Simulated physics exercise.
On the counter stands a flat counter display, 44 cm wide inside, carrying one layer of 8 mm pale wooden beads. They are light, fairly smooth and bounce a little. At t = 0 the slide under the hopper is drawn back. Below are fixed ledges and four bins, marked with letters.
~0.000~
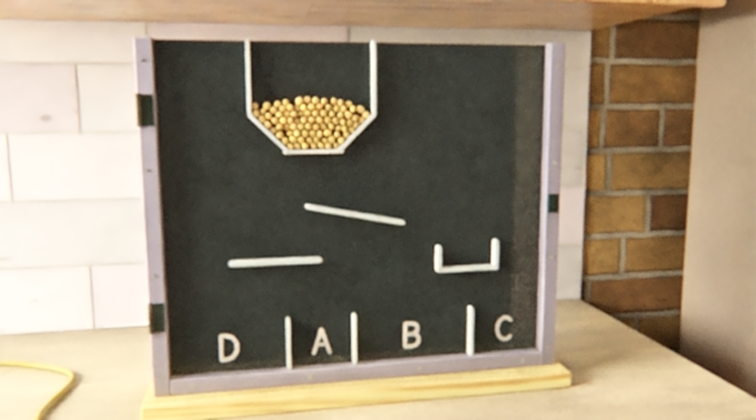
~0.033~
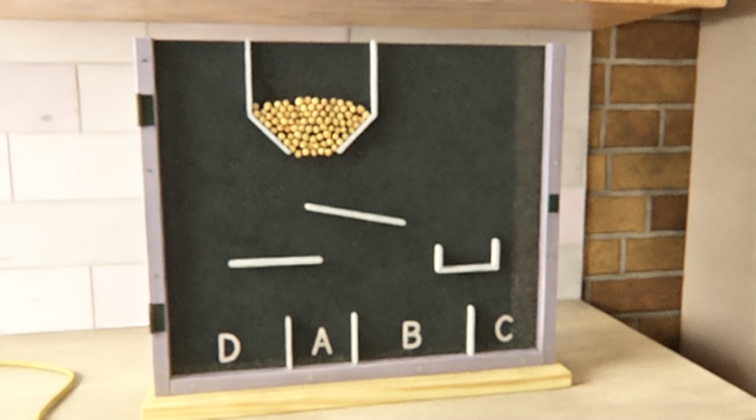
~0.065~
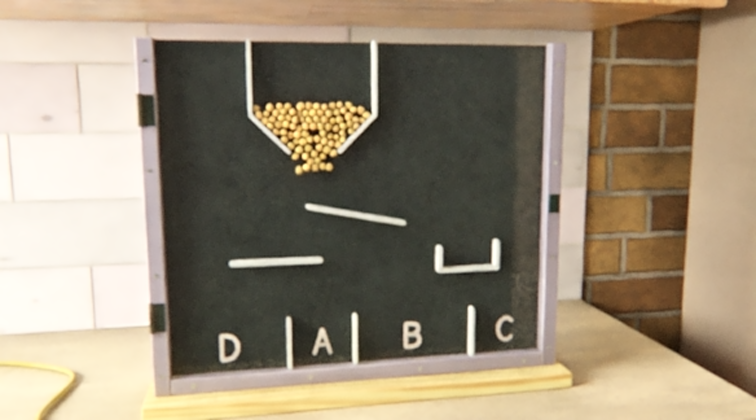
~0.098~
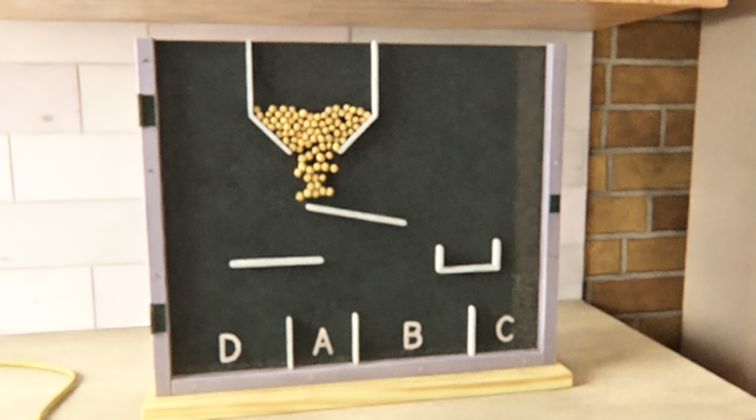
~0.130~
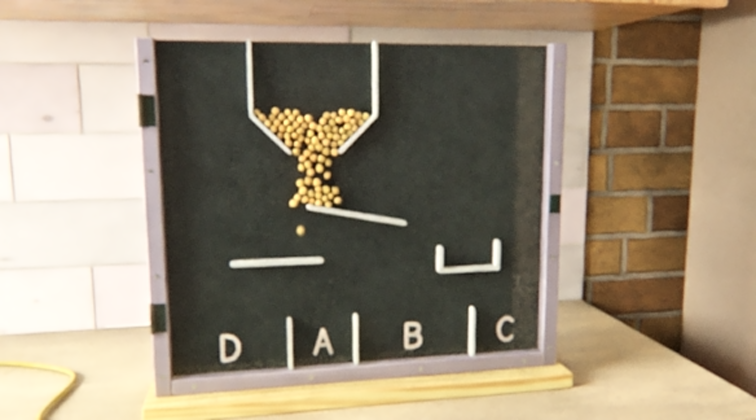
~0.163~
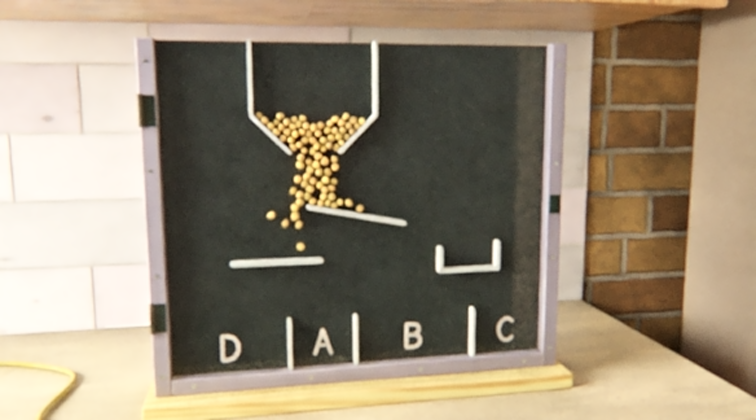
Small gold beads dropped from the opened bottom of a hopper on a dark upright board, poured onto the top of a sloping ledge, and began scattering, a few bouncing left above a level ledge.
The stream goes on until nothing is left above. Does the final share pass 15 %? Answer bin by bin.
Bin A no, bin B yes, bin C no, bin D yes.
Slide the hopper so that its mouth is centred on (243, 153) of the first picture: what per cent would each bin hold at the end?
Bin A: 10; bin B: 15; bin C: 0; bin D: 55.
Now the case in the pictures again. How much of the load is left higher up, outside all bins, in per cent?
Some 30 per cent.
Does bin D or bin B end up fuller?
It is bin B.
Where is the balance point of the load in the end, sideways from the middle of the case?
About 3 cm to the left.
After 0.24 s, 75 % have left the hopper; down in the bins, nothing yet.
After 0.34 s, 100 % have left the hopper; down in the bins, nothing yet.
After 0.55 s, 100 % have left the hopper; down in the bins, B 5 %, D 15 %.
At rest by 1.8 s, A 5 %, B 40 %, C 0 %, D 20 %, left higher up 30 %.
